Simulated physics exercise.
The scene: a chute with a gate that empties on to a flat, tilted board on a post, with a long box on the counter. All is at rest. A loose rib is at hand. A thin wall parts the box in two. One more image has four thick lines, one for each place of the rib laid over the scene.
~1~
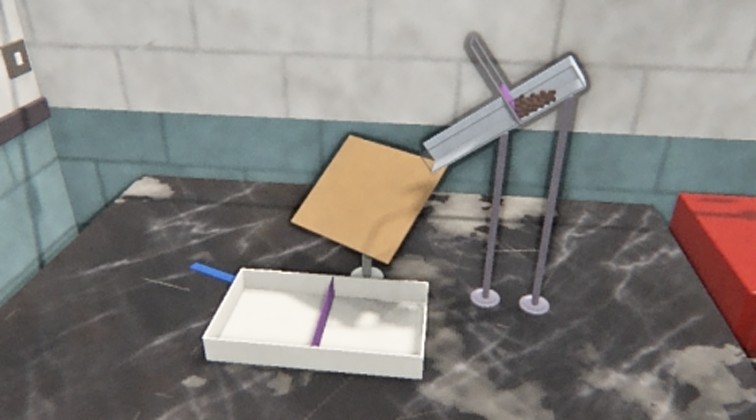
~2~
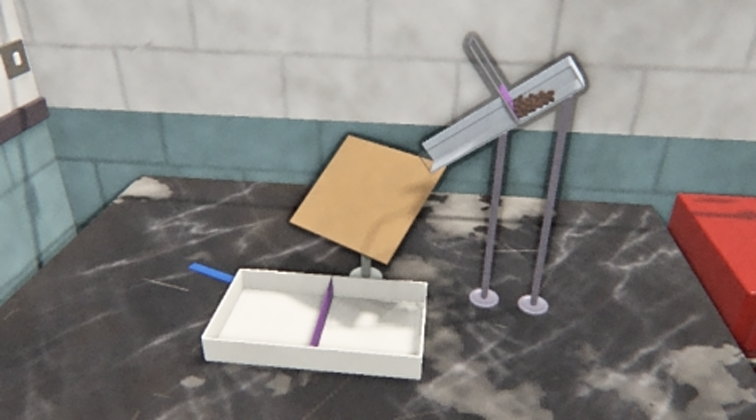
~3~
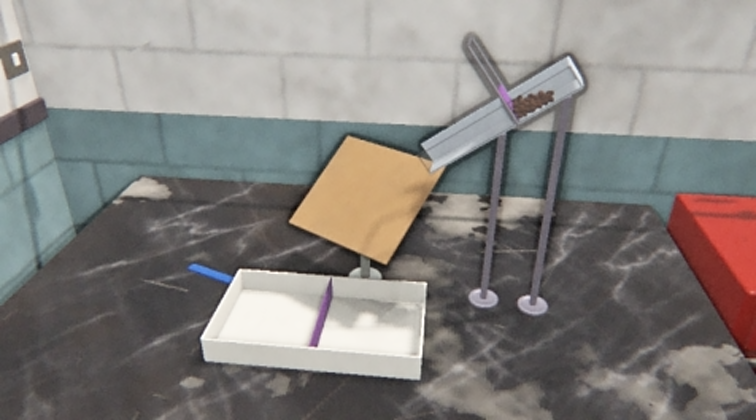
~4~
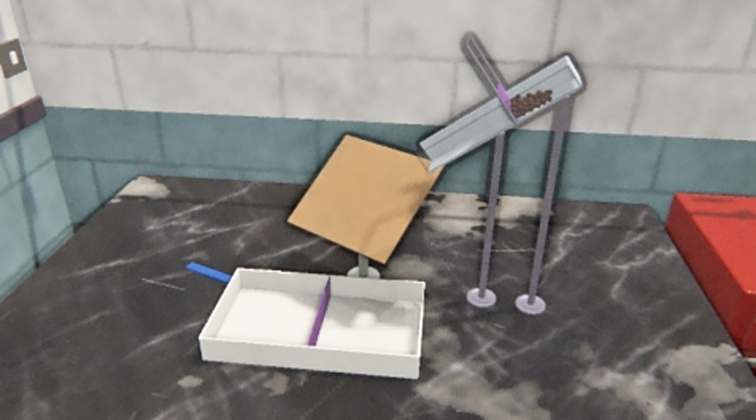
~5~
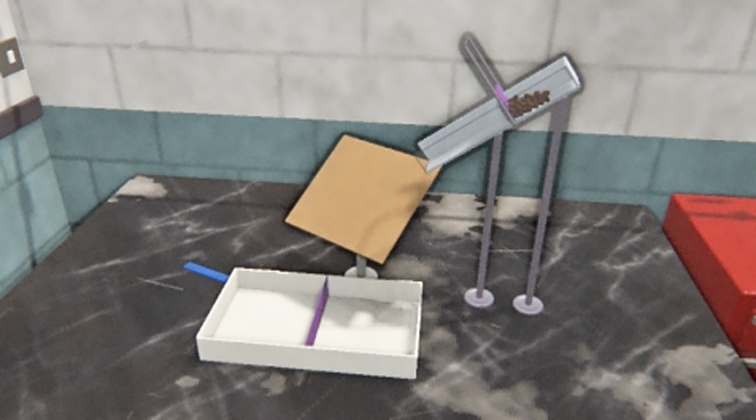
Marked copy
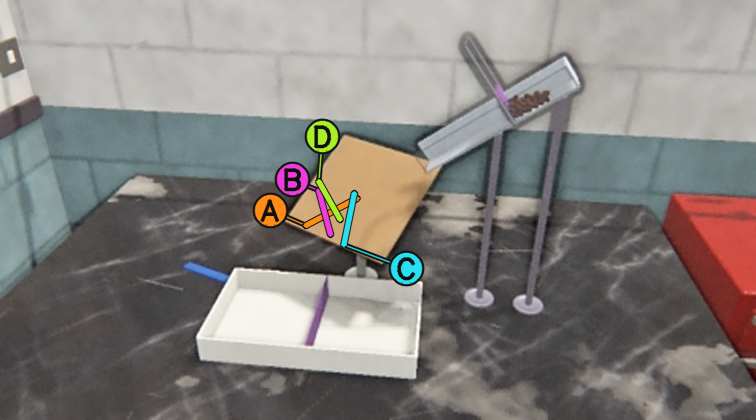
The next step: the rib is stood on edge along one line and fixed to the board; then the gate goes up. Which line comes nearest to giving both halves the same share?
Best: B.
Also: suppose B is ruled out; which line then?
The answer is D.
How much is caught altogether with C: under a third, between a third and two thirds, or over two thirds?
Over two thirds.
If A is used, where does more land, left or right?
More lands on the left.
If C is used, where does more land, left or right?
Right.
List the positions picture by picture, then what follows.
Load behind the gate near (529, 104), allspice berries; lip of the chute near (434, 167), sloping fairly steeply, in the first frame.
Middle of the board near (366, 194), tilted fairly steeply; middle of its low edge near (335, 241); of its high edge near (395, 149), in the second frame.
Front corners of the box near (202, 339) and (420, 357); front end of its middle wall near (309, 348); gate still shut near (502, 93), in the third frame.
Middle of the load near (526, 104); lip near (430, 167), in the fourth frame.
Middle of the load near (524, 105); lip near (428, 167), in the fifth frame.
On the marked copy, line A from (357, 198) to (306, 225); line B from (318, 190) to (330, 234); line C from (354, 193) to (343, 244); line D from (318, 181) to (340, 219).
With A, of what is caught, all but a few in the left half, only a few in the right.
With B, of what is caught, close to half in the left half, close to half in the right.
With C, of what is caught, only a few in the left half, all but a few in the right.
With D, of what is caught, the bulk in the left half, close to a quarter in the right.
